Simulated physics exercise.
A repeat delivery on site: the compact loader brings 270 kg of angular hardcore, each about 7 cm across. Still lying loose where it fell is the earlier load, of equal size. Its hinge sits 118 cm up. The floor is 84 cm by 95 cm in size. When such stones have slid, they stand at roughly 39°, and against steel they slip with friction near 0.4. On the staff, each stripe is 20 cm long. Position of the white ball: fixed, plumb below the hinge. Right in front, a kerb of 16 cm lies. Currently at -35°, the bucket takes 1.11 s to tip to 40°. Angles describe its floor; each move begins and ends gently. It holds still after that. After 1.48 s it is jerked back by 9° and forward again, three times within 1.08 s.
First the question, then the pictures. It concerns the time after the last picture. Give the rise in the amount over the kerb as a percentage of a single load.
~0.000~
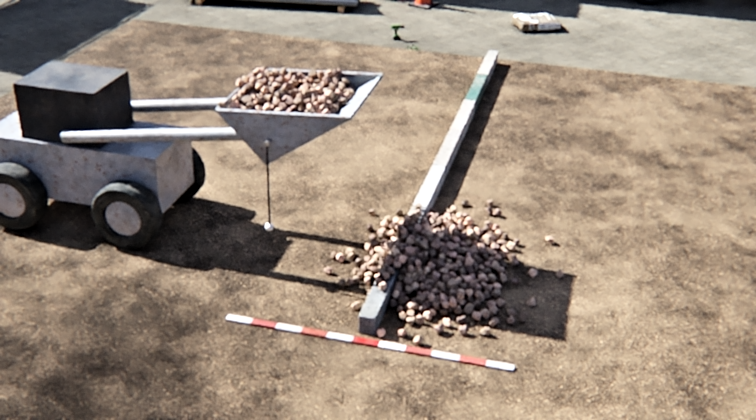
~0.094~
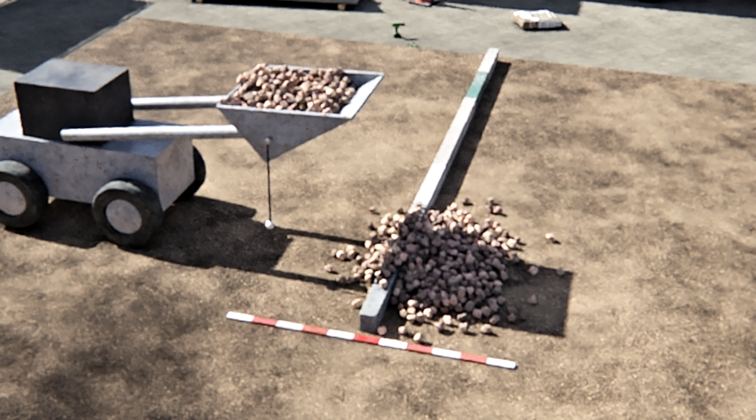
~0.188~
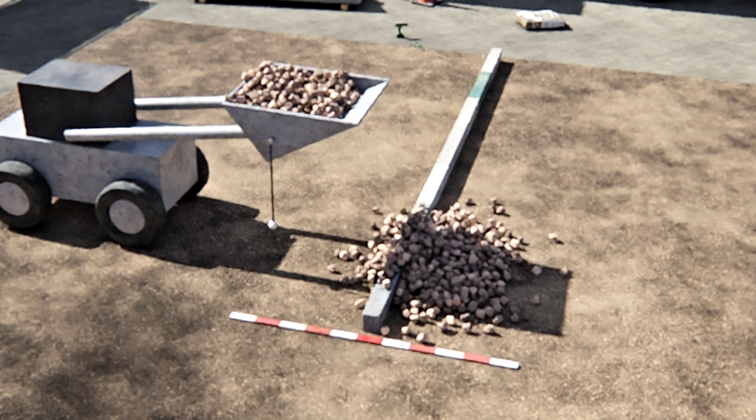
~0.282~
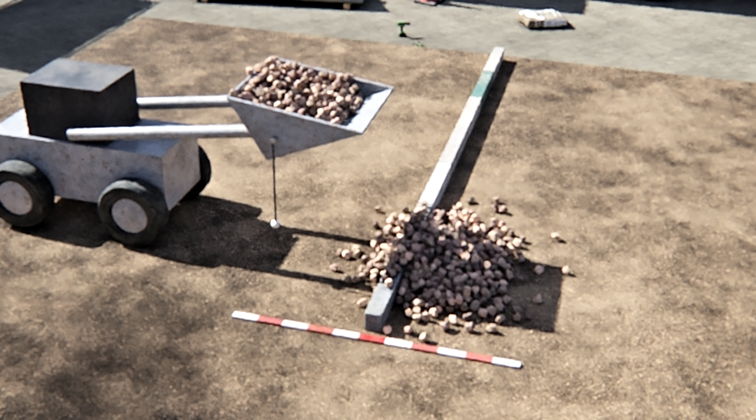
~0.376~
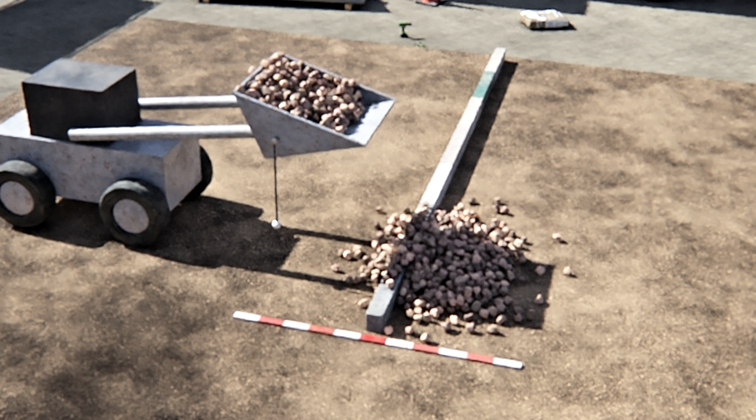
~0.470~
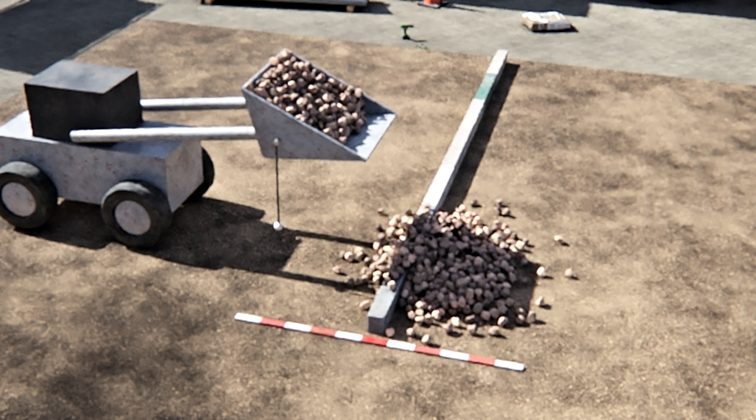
16 %.
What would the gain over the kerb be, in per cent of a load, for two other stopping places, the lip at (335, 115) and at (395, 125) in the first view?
About 5 per cent from the first spot and 75 per cent from the second.
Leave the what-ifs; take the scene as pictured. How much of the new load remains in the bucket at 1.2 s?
Some 75 percent, roughly.
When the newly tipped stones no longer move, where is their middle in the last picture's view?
Roughly pixel (385, 243) in the last view.
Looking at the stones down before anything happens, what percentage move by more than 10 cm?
0 %.
After 0.8 s the floor is at 28°; in per cent of one load, 100 in the bucket, 16 on this side of the kerb, 84 over the kerb; the foremost stones are at (539, 288).
After 1.2 s the floor is at 40°; in per cent of one load, 73 in the bucket, 43 on this side of the kerb, 84 over the kerb; the foremost stones are at (539, 288).
After 3.0 s the floor is at 40°; in per cent of one load, 0 in the bucket, 100 on this side of the kerb, 100 over the kerb; the foremost stones are at (542, 285).
After 5.5 s the floor is at 40°; in per cent of one load, 0 in the bucket, 100 on this side of the kerb, 100 over the kerb; the foremost stones are at (542, 285). Net gain over the kerb, 16.
